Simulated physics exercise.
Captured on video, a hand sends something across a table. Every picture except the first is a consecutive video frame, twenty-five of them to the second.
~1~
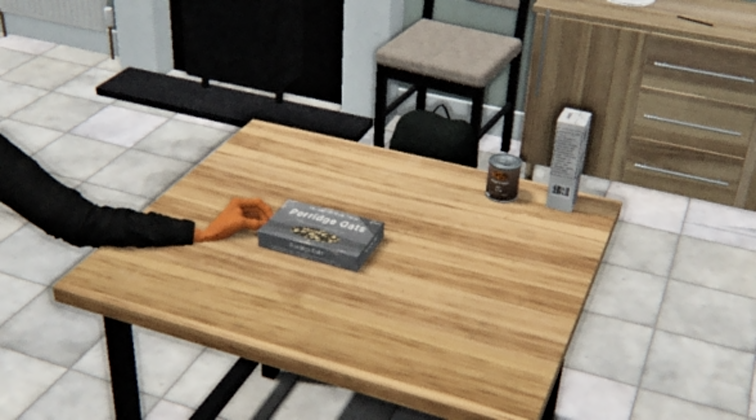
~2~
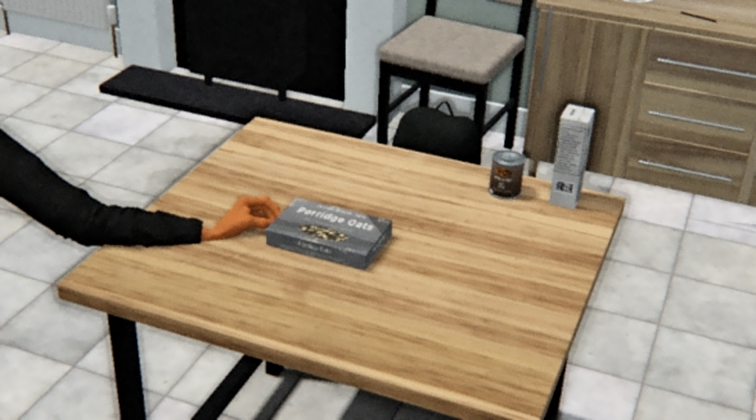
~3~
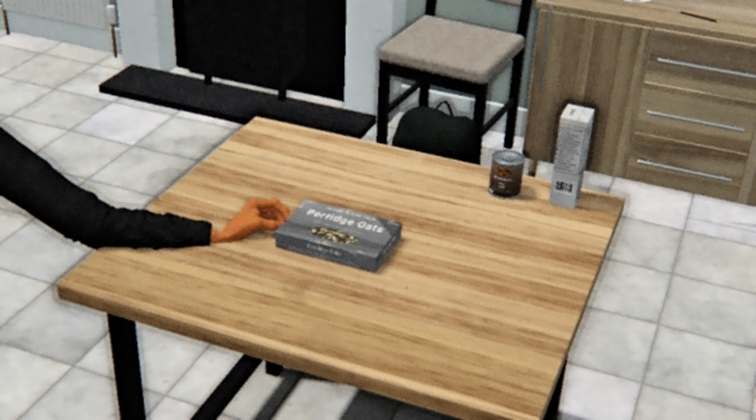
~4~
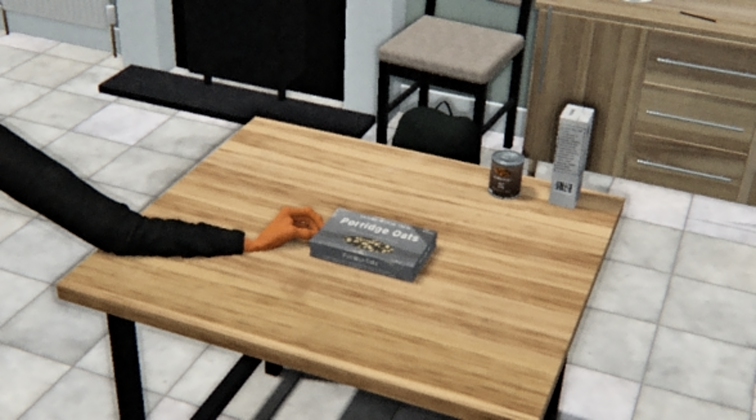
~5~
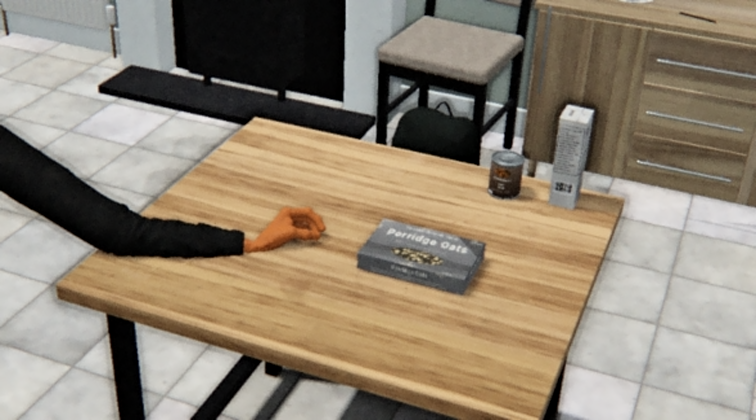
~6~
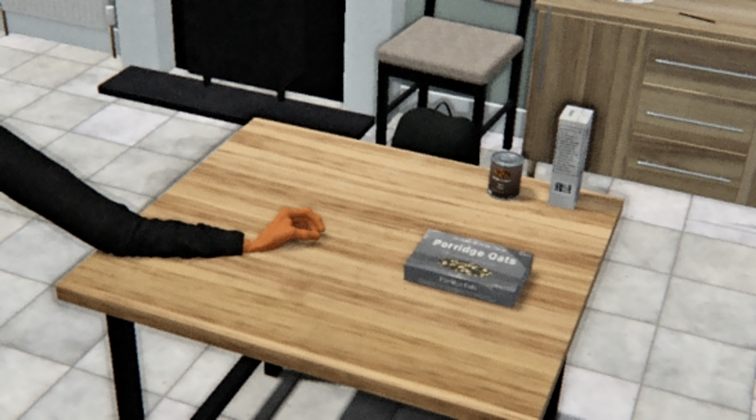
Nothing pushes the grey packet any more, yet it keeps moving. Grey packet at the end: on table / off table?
It parts from the table.
Then, 0.30 s on from there, grey packet now off the table.
Then, 0.50 s on from there, things are still on the move.
In the end, off the table, grey packet.
